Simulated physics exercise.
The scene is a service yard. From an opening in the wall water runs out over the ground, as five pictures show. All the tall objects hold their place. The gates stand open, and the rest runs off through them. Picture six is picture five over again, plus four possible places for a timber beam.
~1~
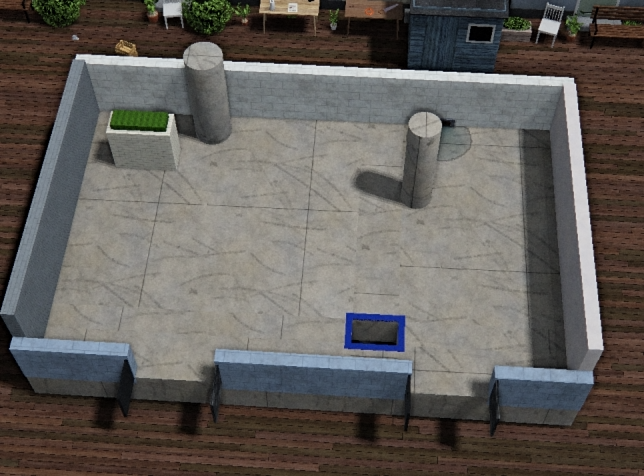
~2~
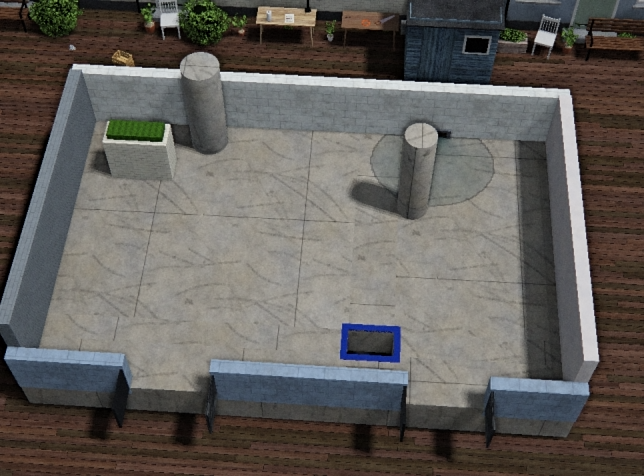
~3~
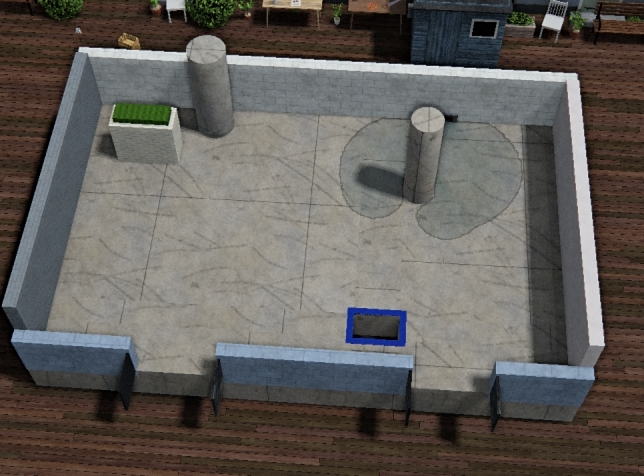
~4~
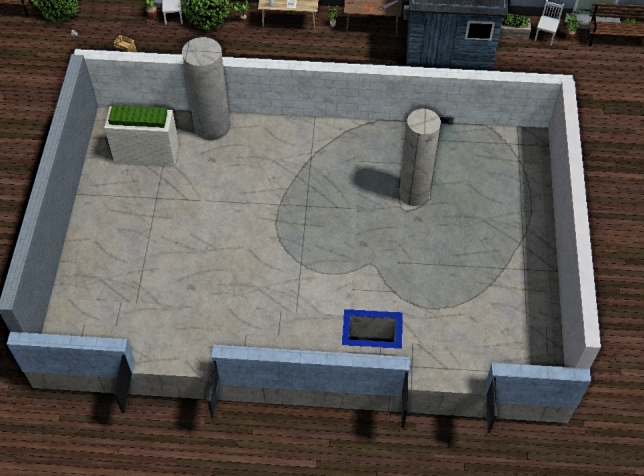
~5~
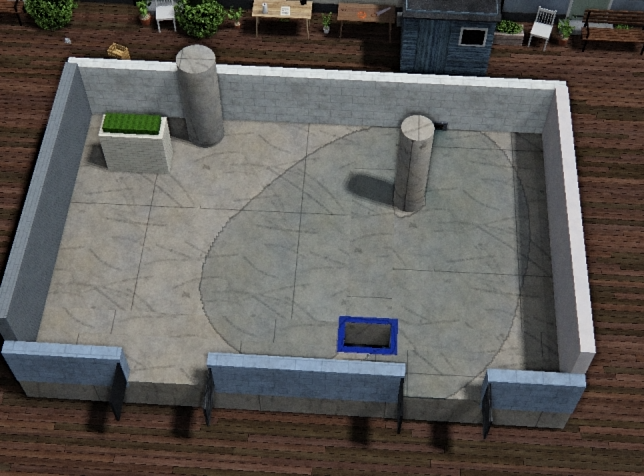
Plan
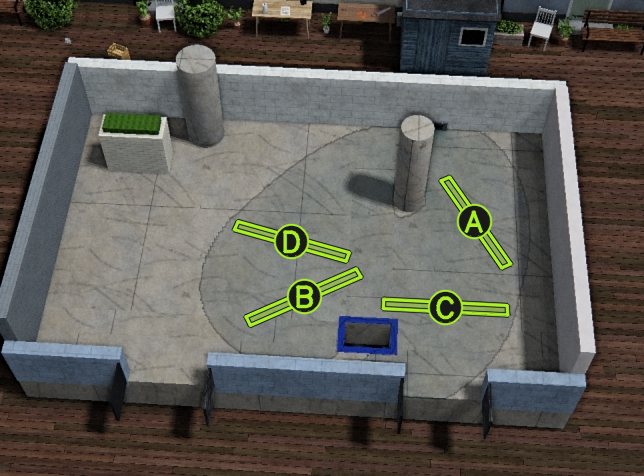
A wet patch emerges beside the right-hand pillar in a walled yard, spreads around its base, then widens left and toward the front across the paved ground, reaching the blue-framed drain while the pillars and planter stay still.
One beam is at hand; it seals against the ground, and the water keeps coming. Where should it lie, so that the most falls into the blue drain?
I would pick spot D.
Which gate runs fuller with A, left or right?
The left gate.
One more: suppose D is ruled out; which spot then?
It is B.
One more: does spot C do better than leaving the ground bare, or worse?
It is worse.
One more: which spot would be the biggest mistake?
The answer is C.
On the marked copy, A from (445, 179) to (506, 265); B from (248, 321) to (358, 272); C from (383, 303) to (507, 310); D from (236, 225) to (347, 256).
If A is chosen, about 13 % of the stream goes into the blue drain, about 79 % out by the gates.
If B is chosen, about 21 % of the stream goes into the blue drain, about 72 % out by the gates.
If C is chosen, about 9 % of the stream goes into the blue drain, about 84 % out by the gates.
If D is chosen, about 31 % of the stream goes into the blue drain, about 66 % out by the gates.
